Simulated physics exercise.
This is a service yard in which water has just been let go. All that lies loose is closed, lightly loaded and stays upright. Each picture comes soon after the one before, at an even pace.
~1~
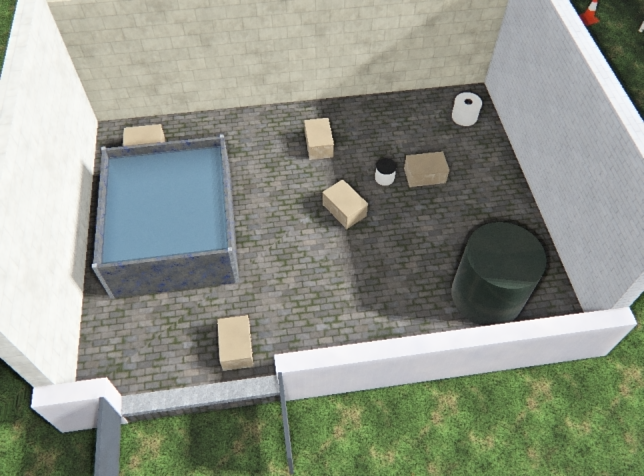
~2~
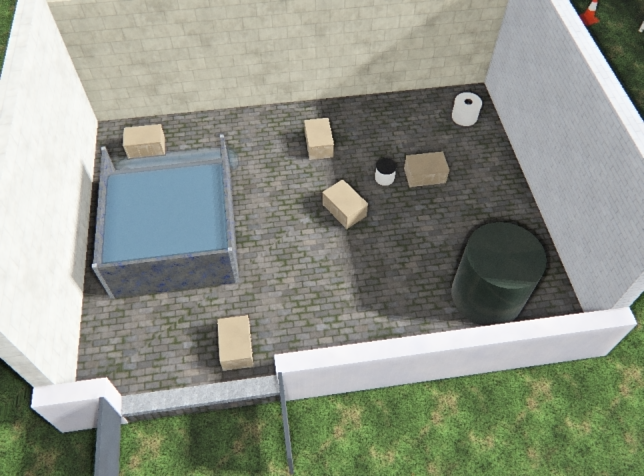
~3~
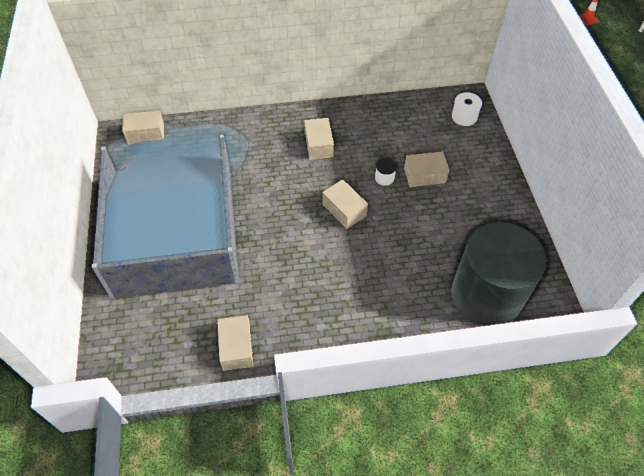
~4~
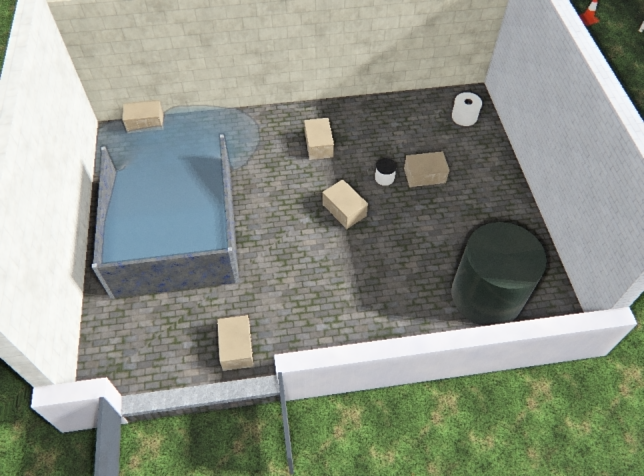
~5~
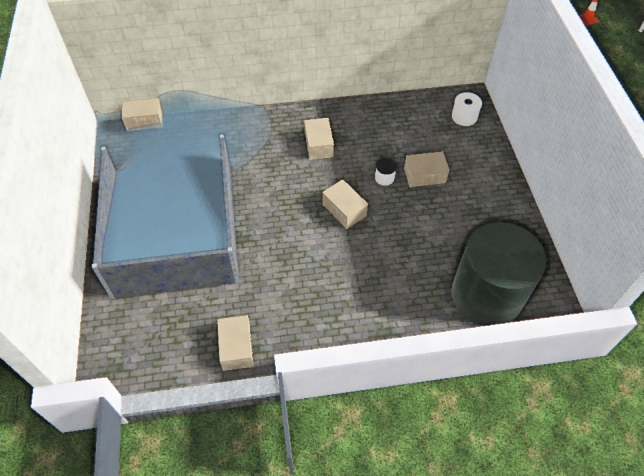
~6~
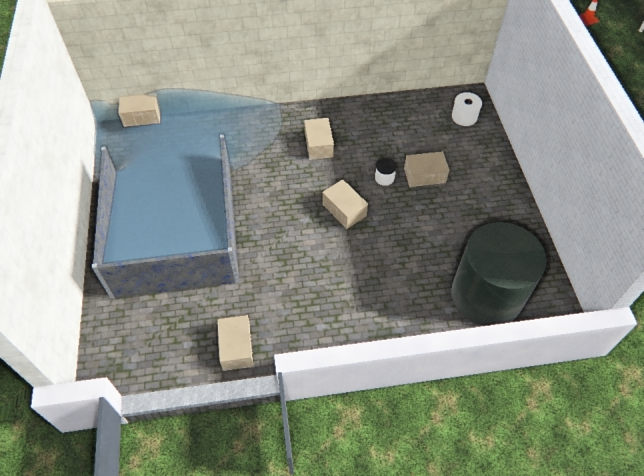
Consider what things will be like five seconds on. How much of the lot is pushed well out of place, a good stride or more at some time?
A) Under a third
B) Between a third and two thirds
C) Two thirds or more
Two thirds or more.
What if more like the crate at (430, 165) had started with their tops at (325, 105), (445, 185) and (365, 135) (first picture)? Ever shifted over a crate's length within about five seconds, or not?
One by one: Knocked well away; knocked well away; knocked well away.
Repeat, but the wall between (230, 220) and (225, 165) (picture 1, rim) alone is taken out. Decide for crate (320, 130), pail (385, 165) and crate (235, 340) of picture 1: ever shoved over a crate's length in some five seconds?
Results in order: Cleared that distance / cleared that distance / stayed short.
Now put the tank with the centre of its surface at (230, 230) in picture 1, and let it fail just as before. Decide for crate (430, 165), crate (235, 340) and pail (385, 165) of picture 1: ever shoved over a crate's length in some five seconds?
In turn: Beyond that mark, under that mark, under that mark.
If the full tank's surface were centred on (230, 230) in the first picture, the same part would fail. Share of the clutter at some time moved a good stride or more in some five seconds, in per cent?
Estimate: Near 60 per cent of them.
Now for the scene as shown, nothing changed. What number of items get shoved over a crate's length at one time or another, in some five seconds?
Tally: 7.
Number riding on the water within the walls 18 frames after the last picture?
Tally: 3.
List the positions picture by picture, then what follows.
The first frame shows a crate at (142, 135), on the bottom; a pail at (386, 166) rests on the ground; 0 of 7 have shifted.
The second frame shows a crate at (142, 135) rests on the ground; a pail at (386, 166) rests on the ground; 0 of 7 have shifted.
The third frame shows a crate at (142, 121) rests on the ground, close to its start; a pail at (386, 166) rests on the ground; 1 of 7 have shifted.
The fourth frame shows a crate at (141, 110) rests on the ground, a stride from its start; a pail at (386, 166), on the bottom; 1 of 7 have shifted.
The fifth frame shows a crate at (140, 107) floats, a stride from its start; a pail at (386, 166) rests on the ground; 1 of 7 have shifted.
The sixth frame shows a crate at (137, 103) floats, a stride from its start; a pail at (386, 166) rests on the ground; 1 of 7 have shifted.
A moment on, 1 of 7 are well off their spots; 1 afloat.
Next, 1 of 7 are well off their spots; 1 afloat.
Later, 5 of 7 are well off their spots; 3 afloat.
In the end, 7 of 7 are well off their spots, and 7 have been at some point; 5 afloat.
